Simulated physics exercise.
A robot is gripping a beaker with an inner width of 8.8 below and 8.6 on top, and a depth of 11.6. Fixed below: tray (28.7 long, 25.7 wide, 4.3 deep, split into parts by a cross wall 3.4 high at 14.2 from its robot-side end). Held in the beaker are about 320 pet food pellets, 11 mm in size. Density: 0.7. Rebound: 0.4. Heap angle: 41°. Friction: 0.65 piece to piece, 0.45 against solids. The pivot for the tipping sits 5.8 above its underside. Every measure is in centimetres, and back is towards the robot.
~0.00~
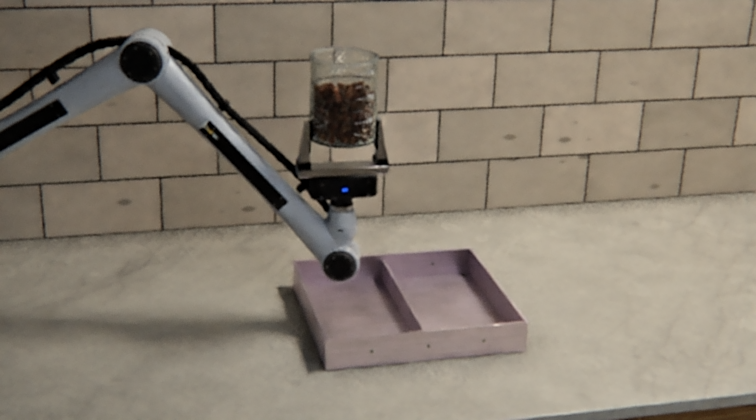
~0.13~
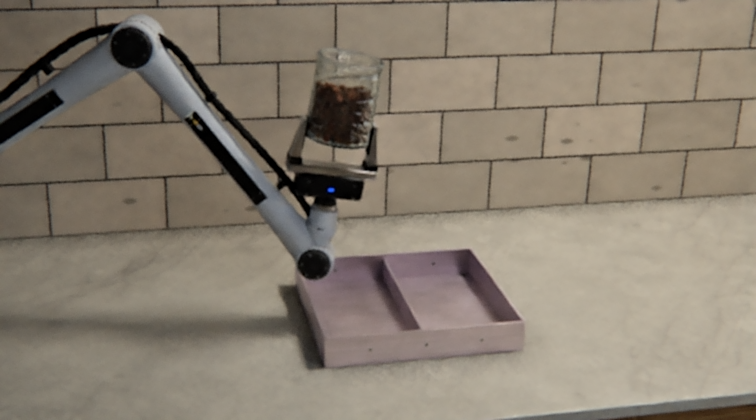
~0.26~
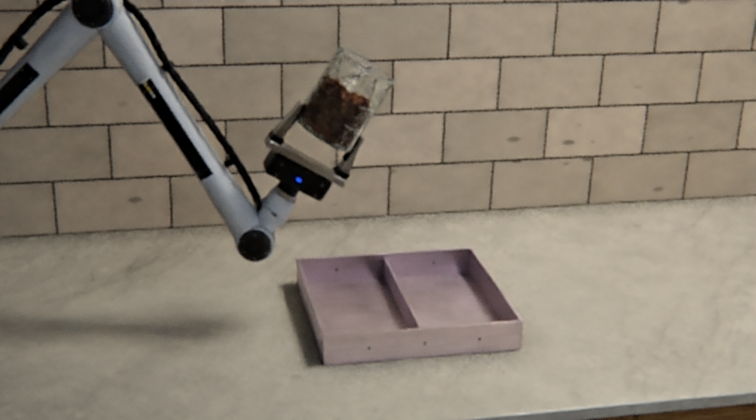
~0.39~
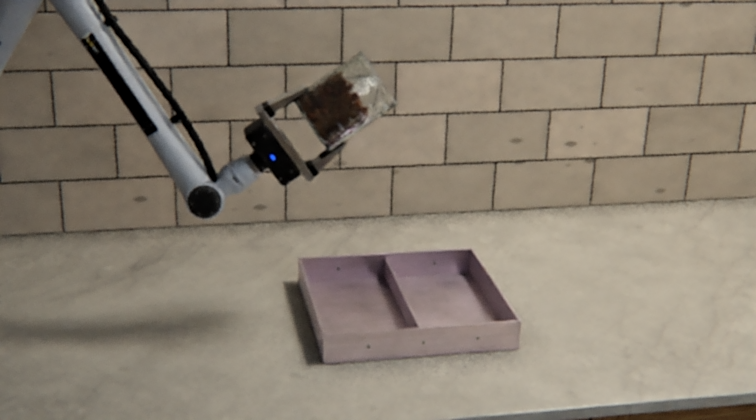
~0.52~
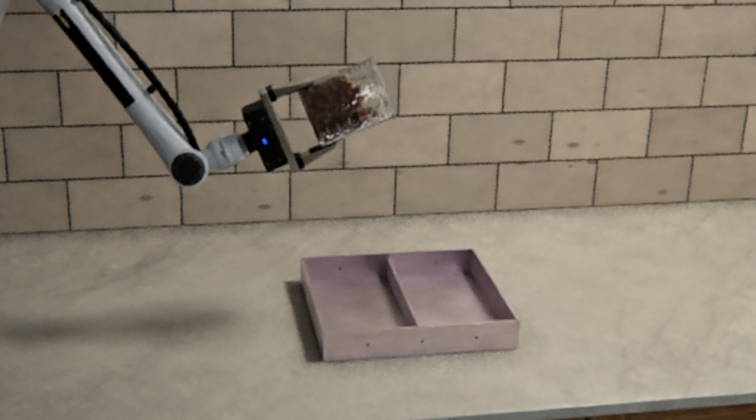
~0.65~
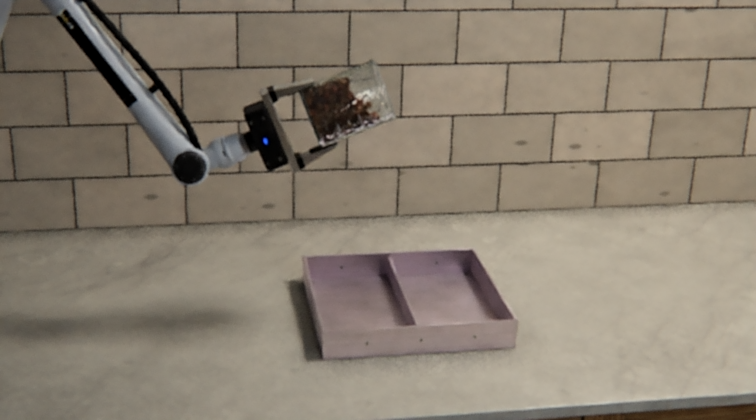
A robot arm gripping a clear beaker of brown pellets swings its joint to the left and tilts the beaker rightward above a divided pale purple tray, then slows until it barely moves, with the pellets still inside.
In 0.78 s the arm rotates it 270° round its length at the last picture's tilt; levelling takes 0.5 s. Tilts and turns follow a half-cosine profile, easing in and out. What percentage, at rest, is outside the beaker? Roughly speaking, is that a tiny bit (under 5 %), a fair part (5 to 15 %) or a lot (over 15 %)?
I'd say a tiny bit, under 5 %.
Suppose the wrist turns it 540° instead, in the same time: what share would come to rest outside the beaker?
Estimate: Near 0 %.
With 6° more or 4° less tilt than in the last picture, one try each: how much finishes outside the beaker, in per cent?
You'd get close to 0 per cent, then close to 0 per cent.
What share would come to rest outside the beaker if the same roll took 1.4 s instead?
It would come to close to 0 per cent.
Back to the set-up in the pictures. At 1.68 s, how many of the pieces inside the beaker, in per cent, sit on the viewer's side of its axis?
About 45 %.
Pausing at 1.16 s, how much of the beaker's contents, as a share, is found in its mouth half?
Close to 25 per cent sits in the mouth half.
After 1.16 s, tipped 69°, highest piece 39 above the table; 325 in the beaker.
After 1.68 s, tipped 35°, highest piece 38 above the table; 324 in the beaker, 1 in the far-side part.
After 2.13 s, upright, highest piece 40 above the table; 324 in the beaker, 1 in the far-side part.
After 2.83 s, upright, highest piece 40 above the table; 324 in the beaker, 1 in the far-side part.
In the end, 324 in the beaker, 1 in the far-side part. That is 0 % outside the beaker.
